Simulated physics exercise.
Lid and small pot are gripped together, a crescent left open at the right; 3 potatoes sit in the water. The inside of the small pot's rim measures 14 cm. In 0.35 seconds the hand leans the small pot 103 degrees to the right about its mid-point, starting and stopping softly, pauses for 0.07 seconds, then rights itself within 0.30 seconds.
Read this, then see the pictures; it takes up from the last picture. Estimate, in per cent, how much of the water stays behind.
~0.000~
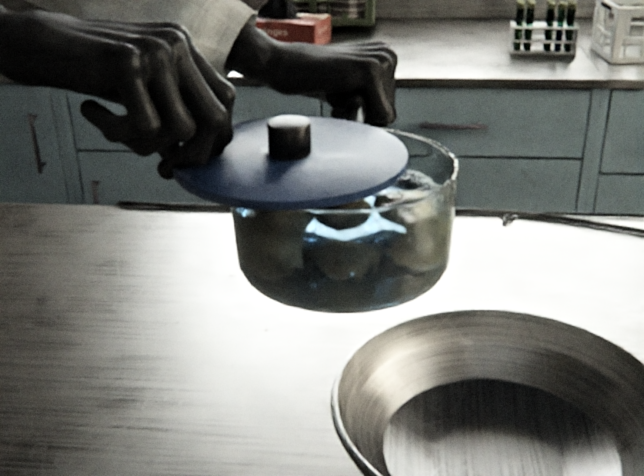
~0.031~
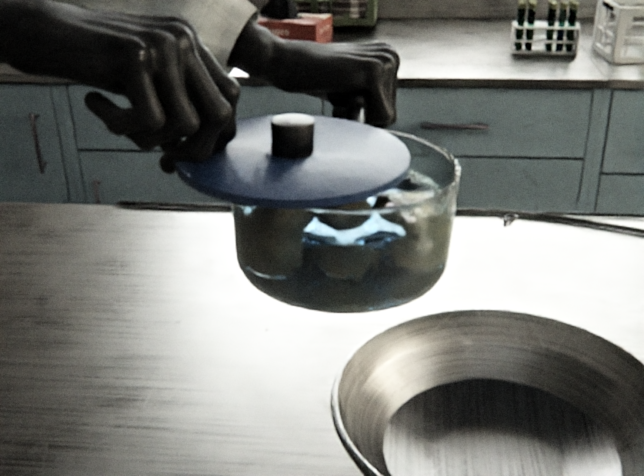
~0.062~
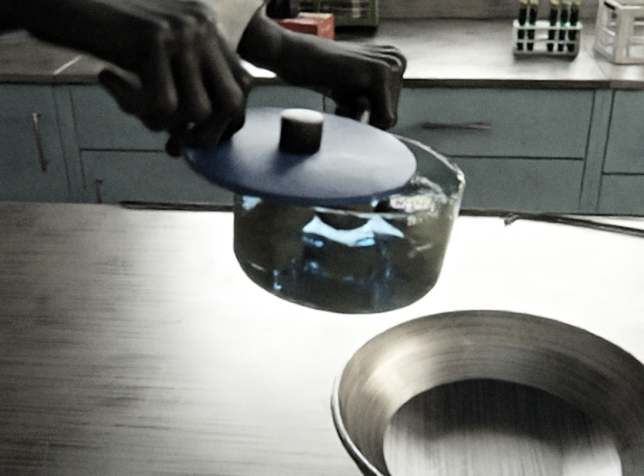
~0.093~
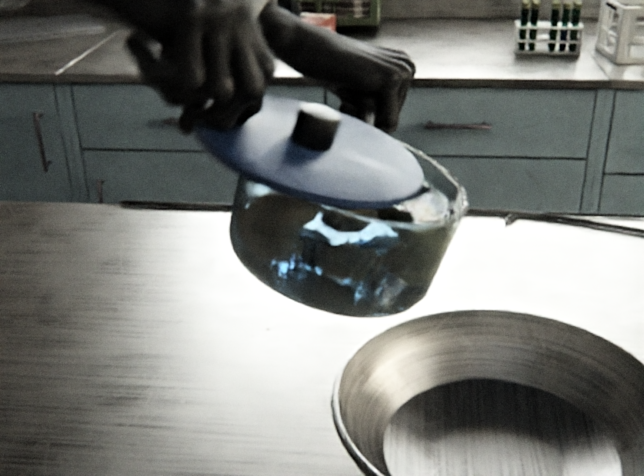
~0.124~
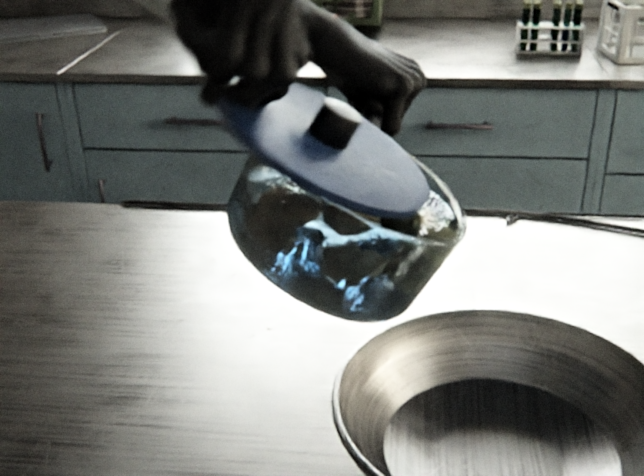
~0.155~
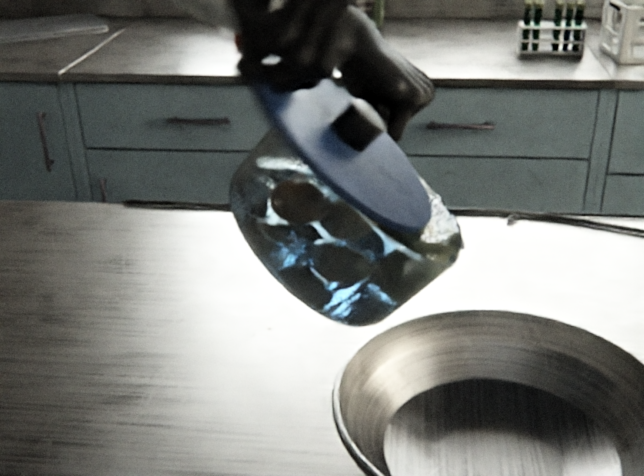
Some 17 per cent remains.
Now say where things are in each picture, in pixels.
Tilt 0°; pouring edge (457, 169); surface from (238, 196) to (451, 201); the lid's edge is at (405, 158), 30 mm short of the rim, in the first frame.
Tilt 2°; pouring edge (458, 172); surface from (239, 194) to (451, 201), in the second frame.
Tilt 8°; pouring edge (462, 184); surface from (240, 191) to (454, 204), in the third frame.
Tilt 17°; pouring edge (465, 202); surface from (241, 187) to (457, 209), in the fourth frame.
Tilt 29°; pouring edge (464, 224); surface from (239, 182) to (463, 217), in the fifth frame.
Tilt 42°; pouring edge (456, 249); surface from (237, 172) to (441, 220); 2 per cent is over the edge; the lid's edge is at (428, 212), 30 mm short of the rim, in the sixth frame.
Then, 0.30 s in, the tilt is 97° and 57 per cent of the water is still in the small pot.
Then, 0.40 s in, the tilt is 103° and 28 per cent of the water is still in the small pot.
Then, 0.51 s in, the tilt is 81° and 18 per cent of the water is still in the small pot.
Then, 0.63 s in, the tilt is 21° and 17 per cent of the water is still in the small pot.
Finally, 17 per cent of the water is still in the small pot.
